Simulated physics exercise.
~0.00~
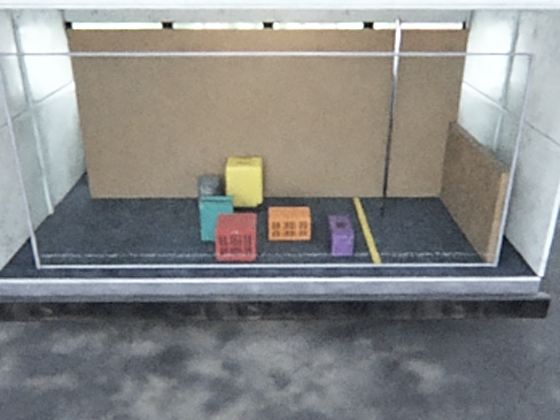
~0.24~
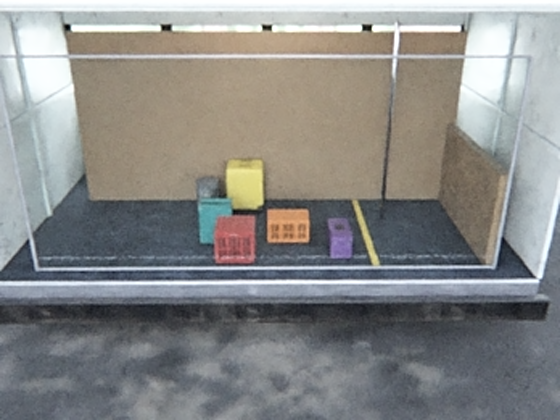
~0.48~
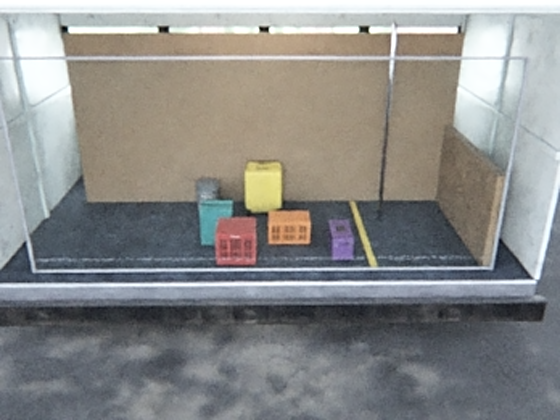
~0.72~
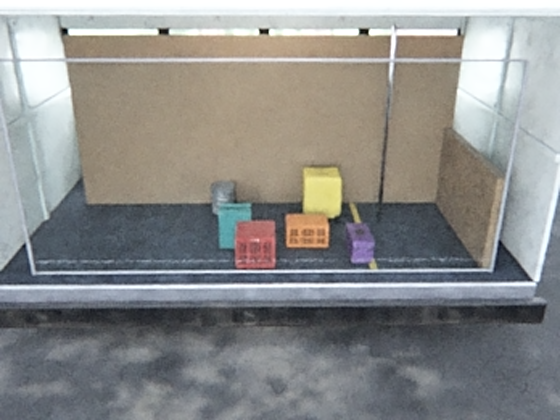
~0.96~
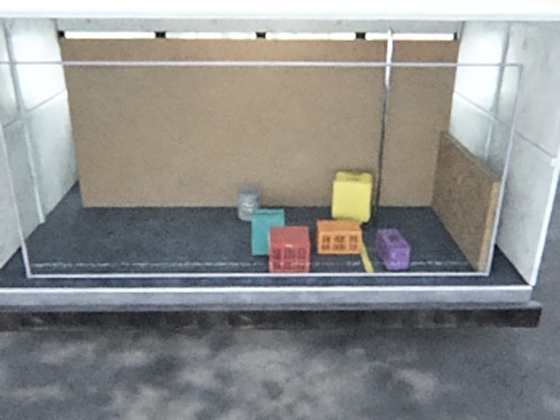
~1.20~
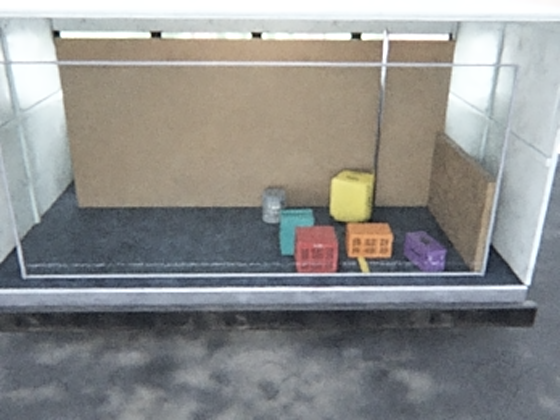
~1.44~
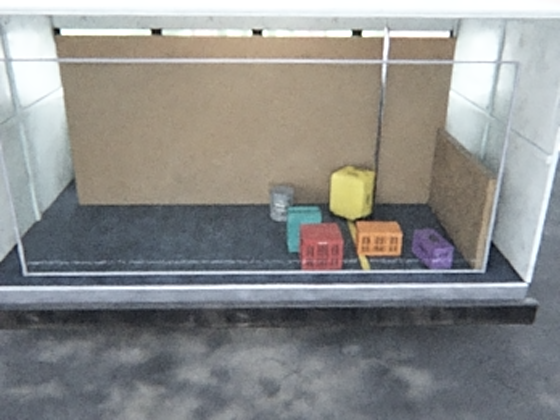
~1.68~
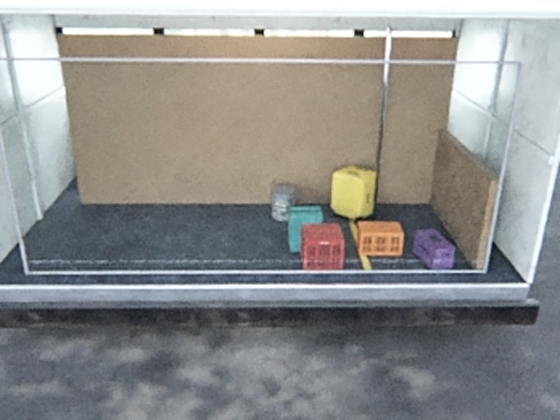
The video shows coloured crates and boxes in an open-fronted bay; the yellow case slides right first, then the others follow. They stop with the orange crate and purple toolbox past the yellow line, while the teal pack, red crate and grey bucket stay short of it.
